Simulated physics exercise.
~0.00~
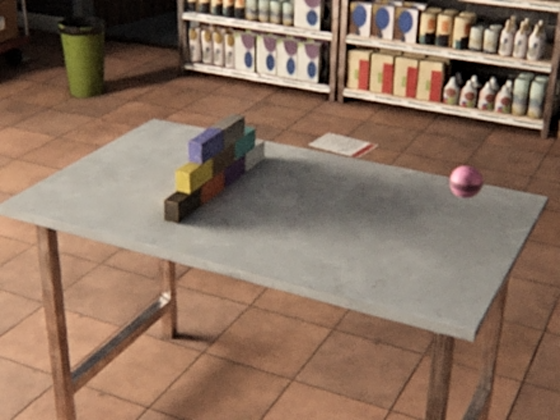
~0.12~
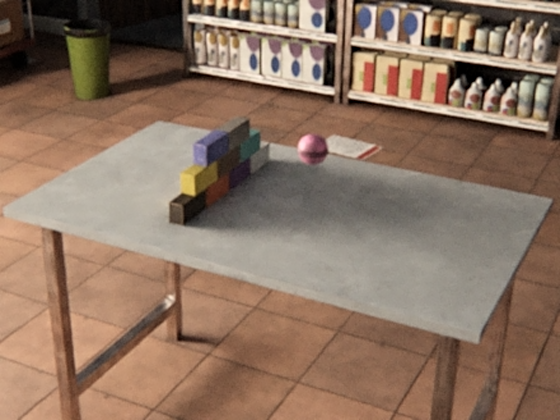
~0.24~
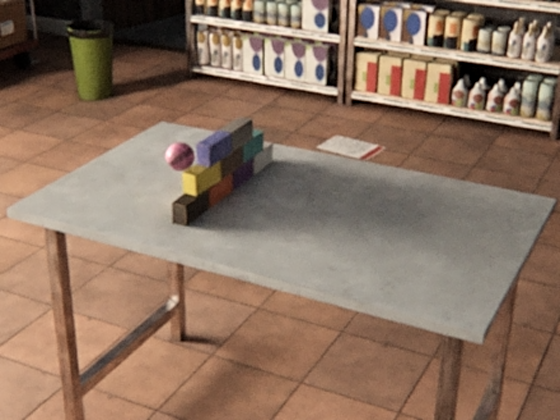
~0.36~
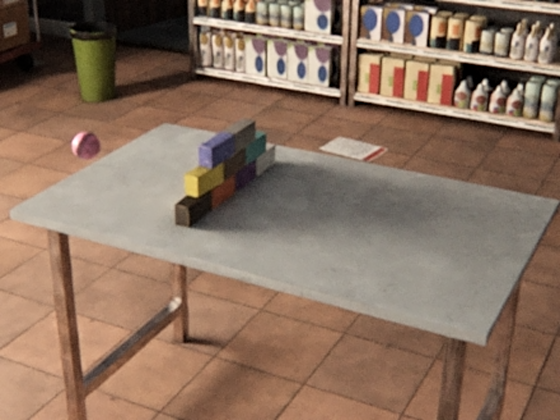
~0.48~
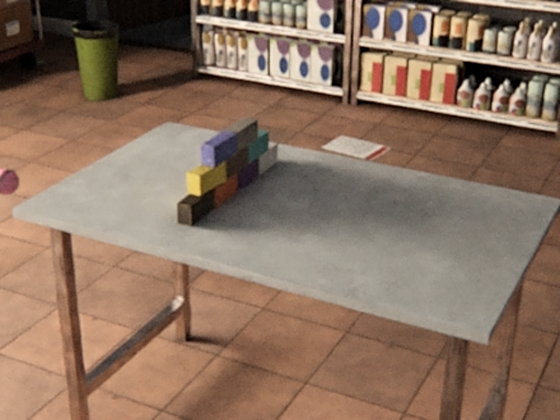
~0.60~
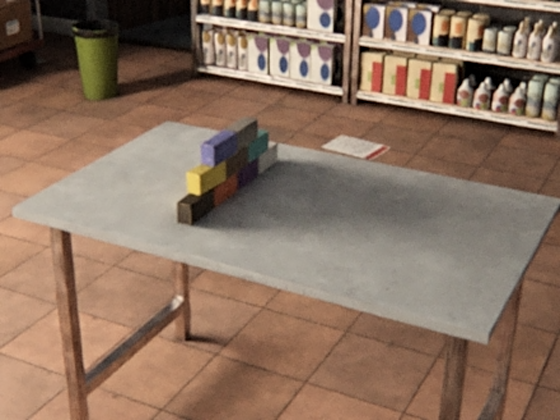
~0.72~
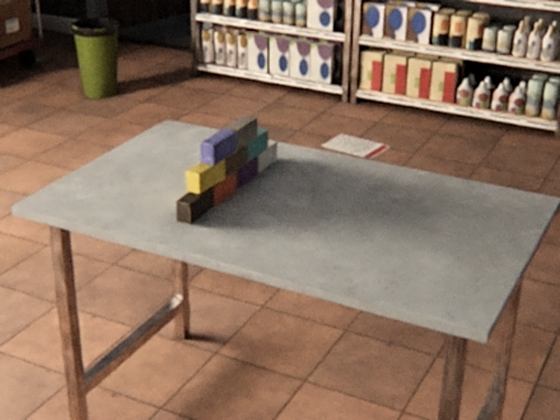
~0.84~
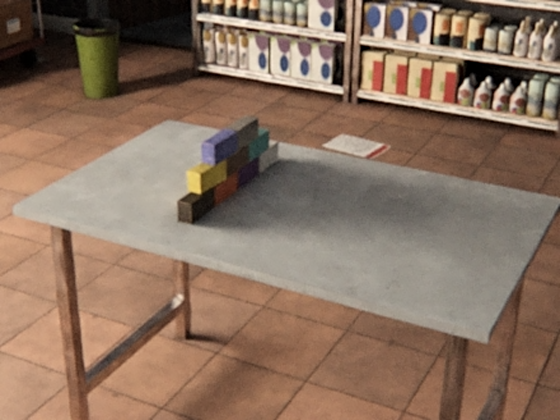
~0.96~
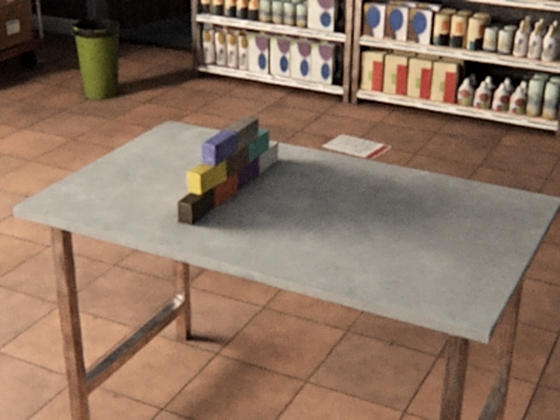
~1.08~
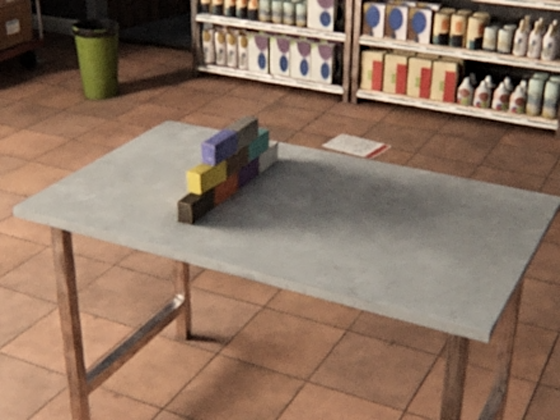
To begin with, a pink ball hangs in the air over the right side of a grey table, where a small stepped pile of colourful blocks stands toward the left, with stocked shelves and a green bin behind. The ball travels left toward the pile. It then appears beside the upper blocks, yet none of them shifts. Continuing left, it passes beyond the table's edge, sinks lower and leaves the view. The view sways slightly, and the pile remains standing just as it was, with every block in place.
